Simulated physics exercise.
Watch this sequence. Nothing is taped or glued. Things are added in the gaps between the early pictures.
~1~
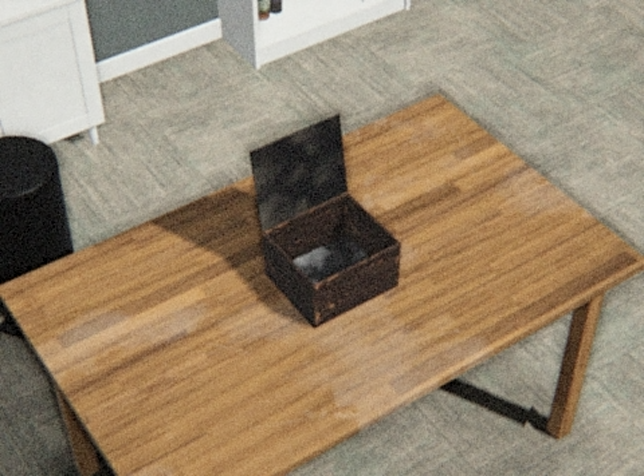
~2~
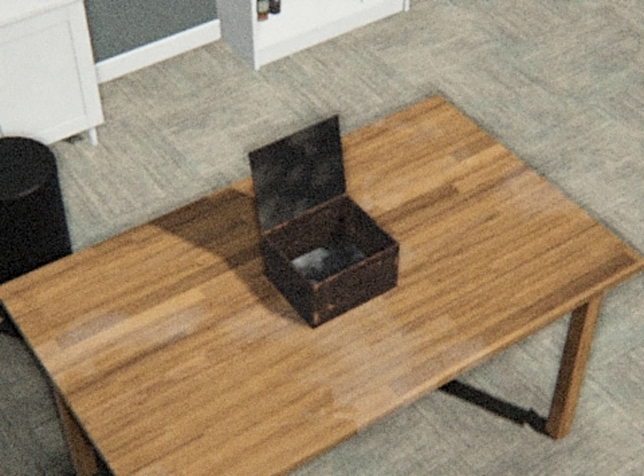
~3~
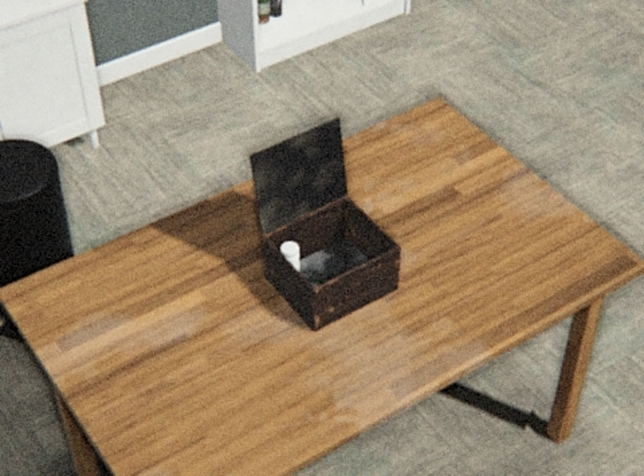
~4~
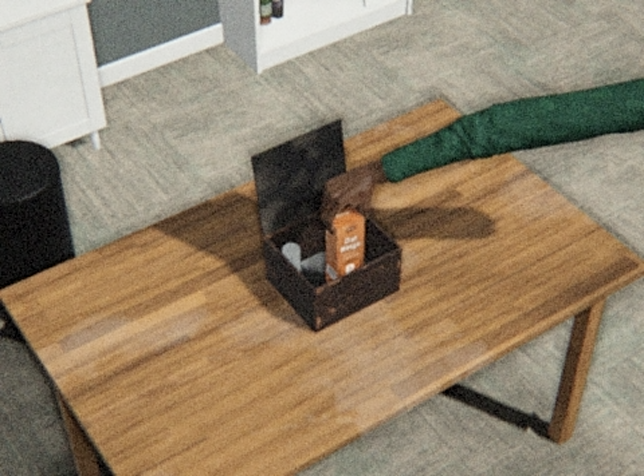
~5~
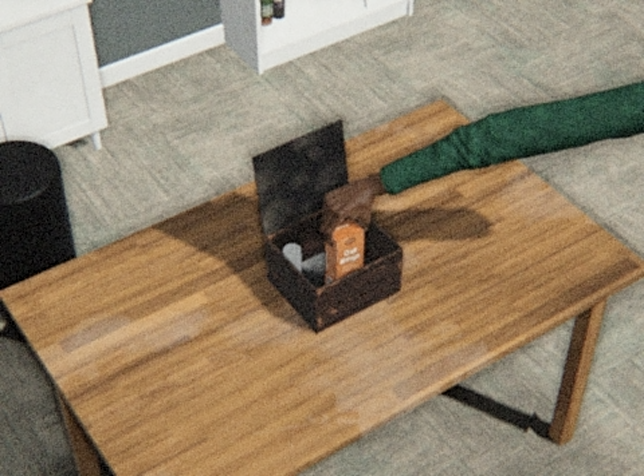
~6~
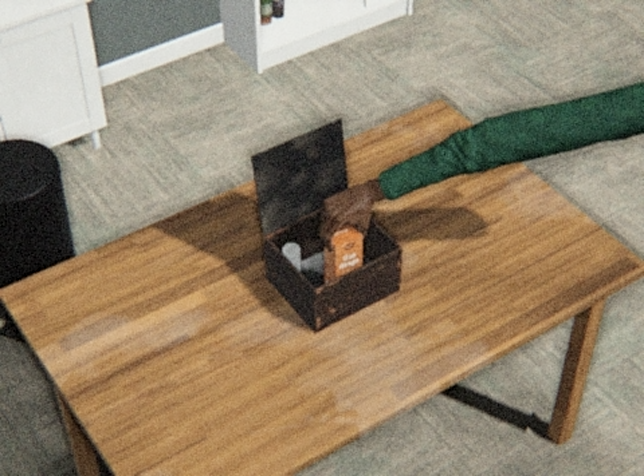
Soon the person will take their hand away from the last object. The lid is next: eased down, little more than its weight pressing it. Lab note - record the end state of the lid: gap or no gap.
End state: Gap.
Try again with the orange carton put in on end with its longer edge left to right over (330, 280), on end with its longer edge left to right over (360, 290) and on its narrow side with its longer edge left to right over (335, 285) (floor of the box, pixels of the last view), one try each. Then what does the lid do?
In the first case it stays open; in the second case it stays open; in the third case it shuts.
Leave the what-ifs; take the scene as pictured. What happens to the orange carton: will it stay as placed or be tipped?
At the finish it holds its orientation.
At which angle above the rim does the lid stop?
Lid angle from rim - close to 30°.
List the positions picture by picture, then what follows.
In the first picture, the last thing is not in view yet.
In the second picture, the last thing is not in view yet.
In the third picture, the last thing is not in view yet.
The fourth picture shows on its way; orange carton (345, 250).
The fifth picture shows on its way; orange carton (344, 262).
The sixth picture shows in place under the hand; orange carton (343, 267).
Then, 1.50 s on from there, lid 66° above the rim.
Then, 2.30 s on from there, lid 28° above the rim.
In the end, lid 28° above the rim; both unmoved. At the end, from the last picture's camera, orange carton near (343, 266).
